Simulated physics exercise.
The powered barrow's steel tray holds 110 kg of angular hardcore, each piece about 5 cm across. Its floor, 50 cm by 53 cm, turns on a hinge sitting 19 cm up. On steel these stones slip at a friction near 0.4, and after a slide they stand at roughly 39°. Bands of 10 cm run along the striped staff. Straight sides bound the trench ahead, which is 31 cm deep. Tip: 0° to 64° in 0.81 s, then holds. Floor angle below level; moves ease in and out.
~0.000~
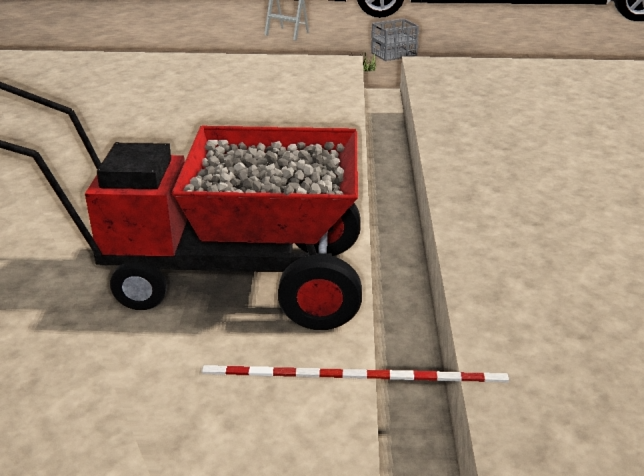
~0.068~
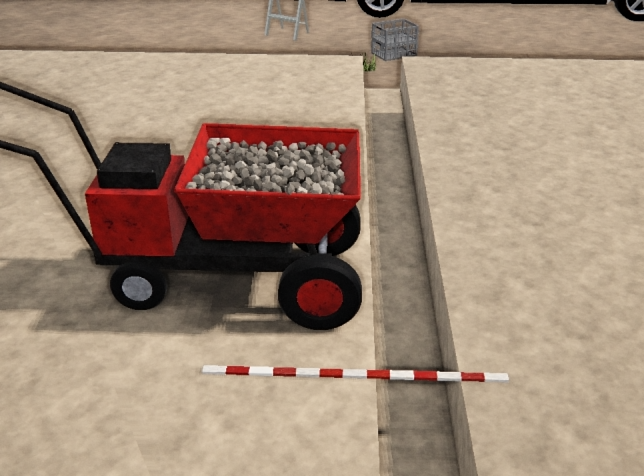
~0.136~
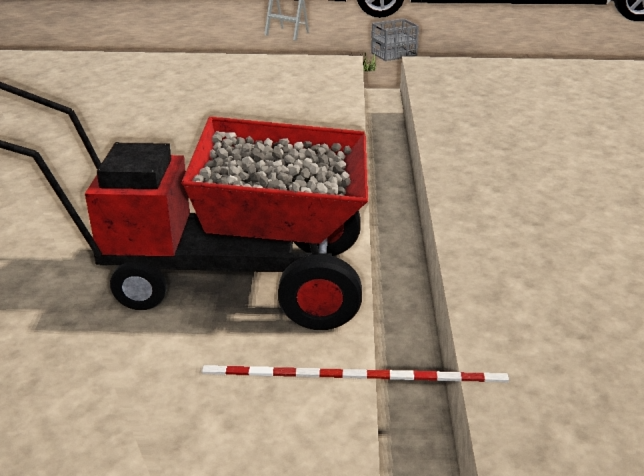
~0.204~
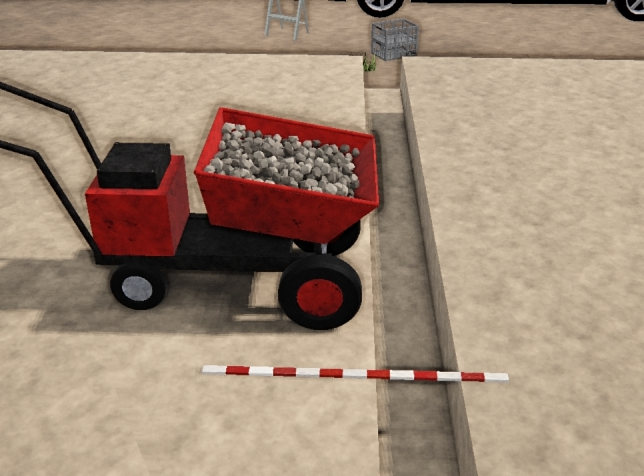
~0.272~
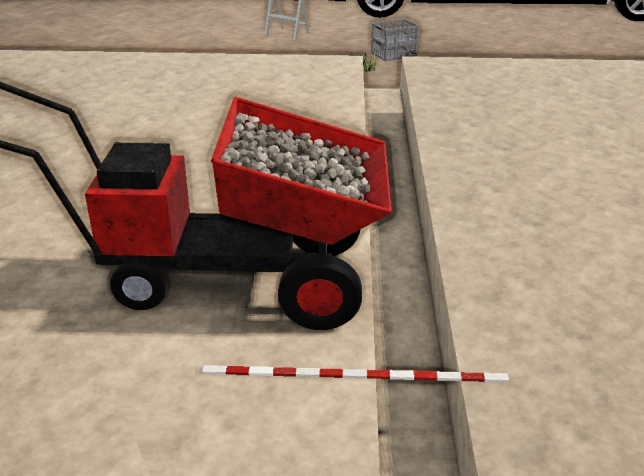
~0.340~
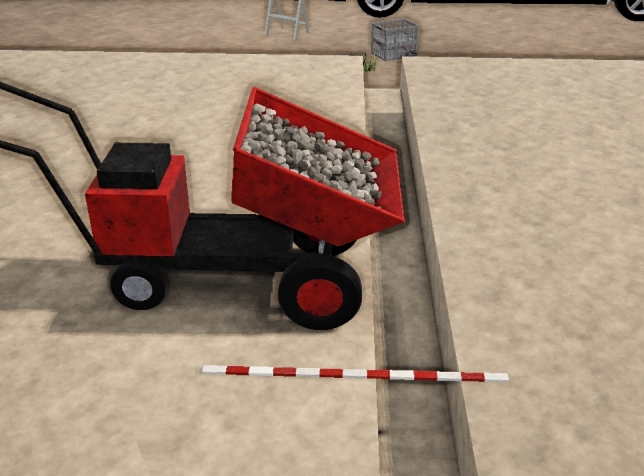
A red powered barrow with black handles at the left and a tray heaped with grey stones stands on pale, sandy ground, seen from above and to one side. Its front wheels sit beside a narrow straight trench crossed by a red-and-white striped staff, with a grey crate at the far end. The tray's rear rises steadily, tilting it toward the right while the stones shift slightly inside and the camera stays still.
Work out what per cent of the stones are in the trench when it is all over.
It comes to roughly 9 per cent.
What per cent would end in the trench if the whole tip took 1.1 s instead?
Roughly 10 per cent would.
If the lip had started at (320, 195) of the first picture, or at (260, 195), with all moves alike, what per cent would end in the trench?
That gives roughly 30 per cent and roughly 40 per cent.
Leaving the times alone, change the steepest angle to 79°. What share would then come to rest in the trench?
Expect roughly 30 per cent.
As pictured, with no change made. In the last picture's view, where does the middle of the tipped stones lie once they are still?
About (480, 291).
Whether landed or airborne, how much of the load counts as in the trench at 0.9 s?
Roughly 0 percent of the load.
After 0.6 s the floor is at 54°; 100 % in the tray; the foremost stones are at (419, 221).
After 0.9 s the floor is at 64°; 88 % in the tray, 2 % in the trench, 11 % past the trench; the foremost stones are at (489, 281).
After 1.3 s the floor is at 64°; 61 % in the tray, 3 % in the trench, 36 % past the trench; the foremost stones are at (586, 303).
After 3.2 s the floor is at 64°; 55 % in the tray, 9 % in the trench, 36 % past the trench; the foremost stones are at (641, 310).
